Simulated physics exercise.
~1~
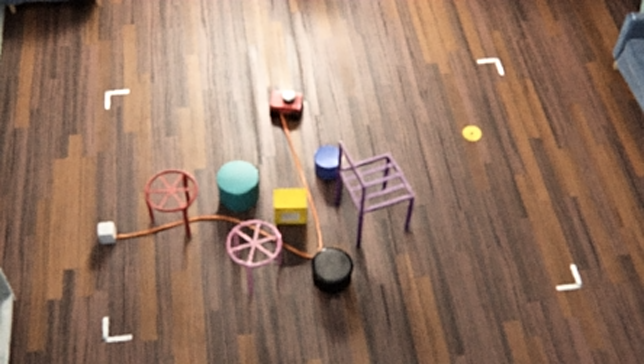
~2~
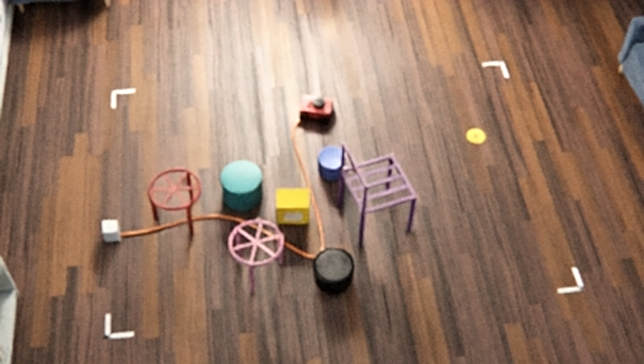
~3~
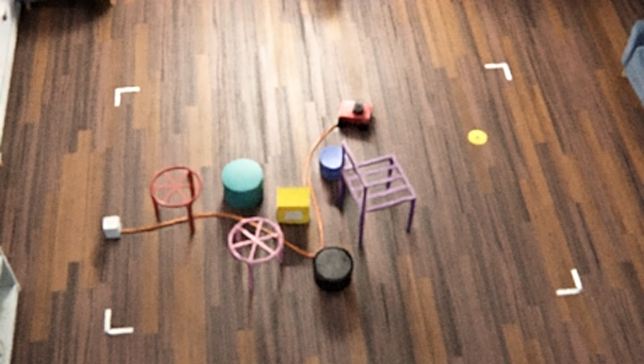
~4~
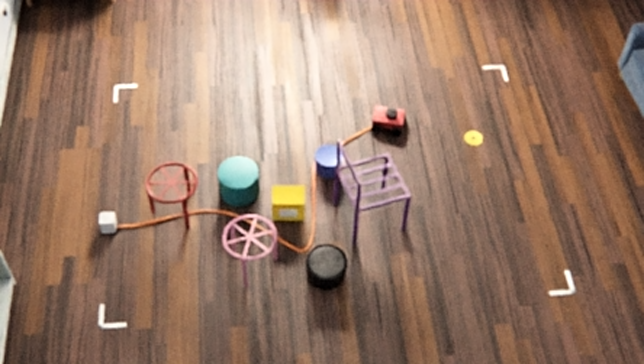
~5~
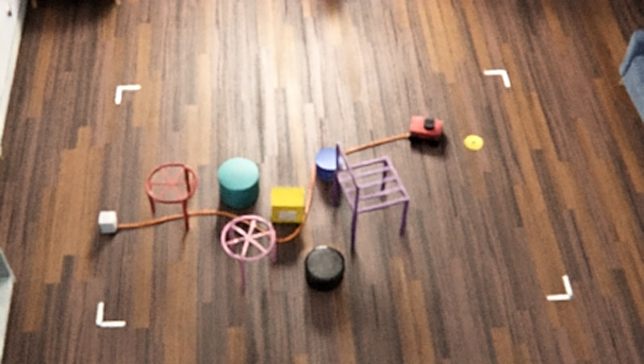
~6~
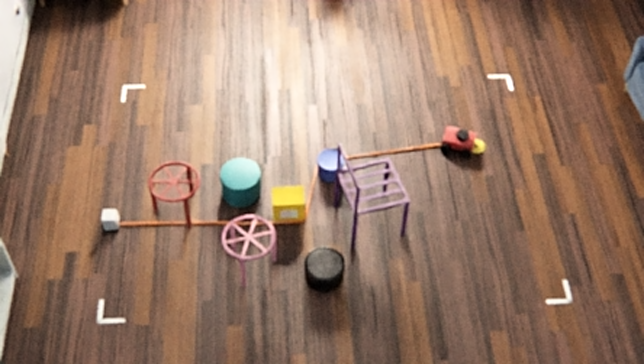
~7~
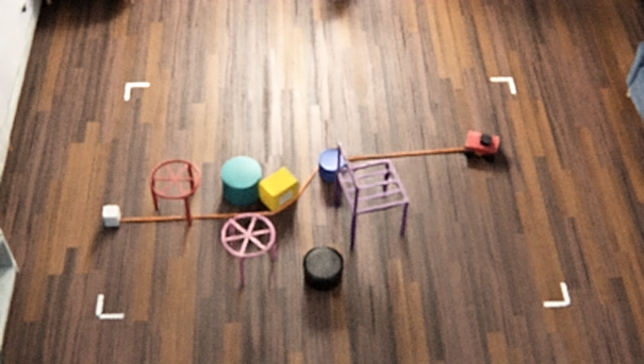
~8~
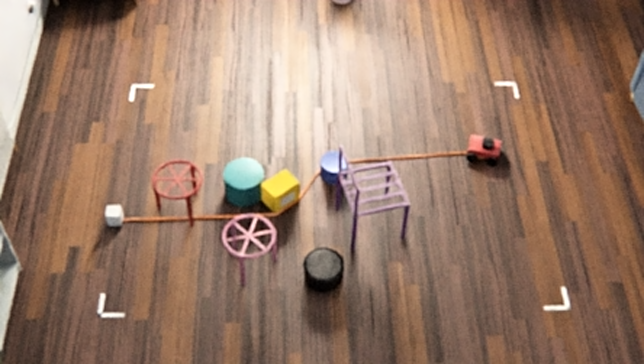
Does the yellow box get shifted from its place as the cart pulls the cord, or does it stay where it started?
The yellow box is shifted from its place, moving a little up and to the left and ending turned beside the teal tub.
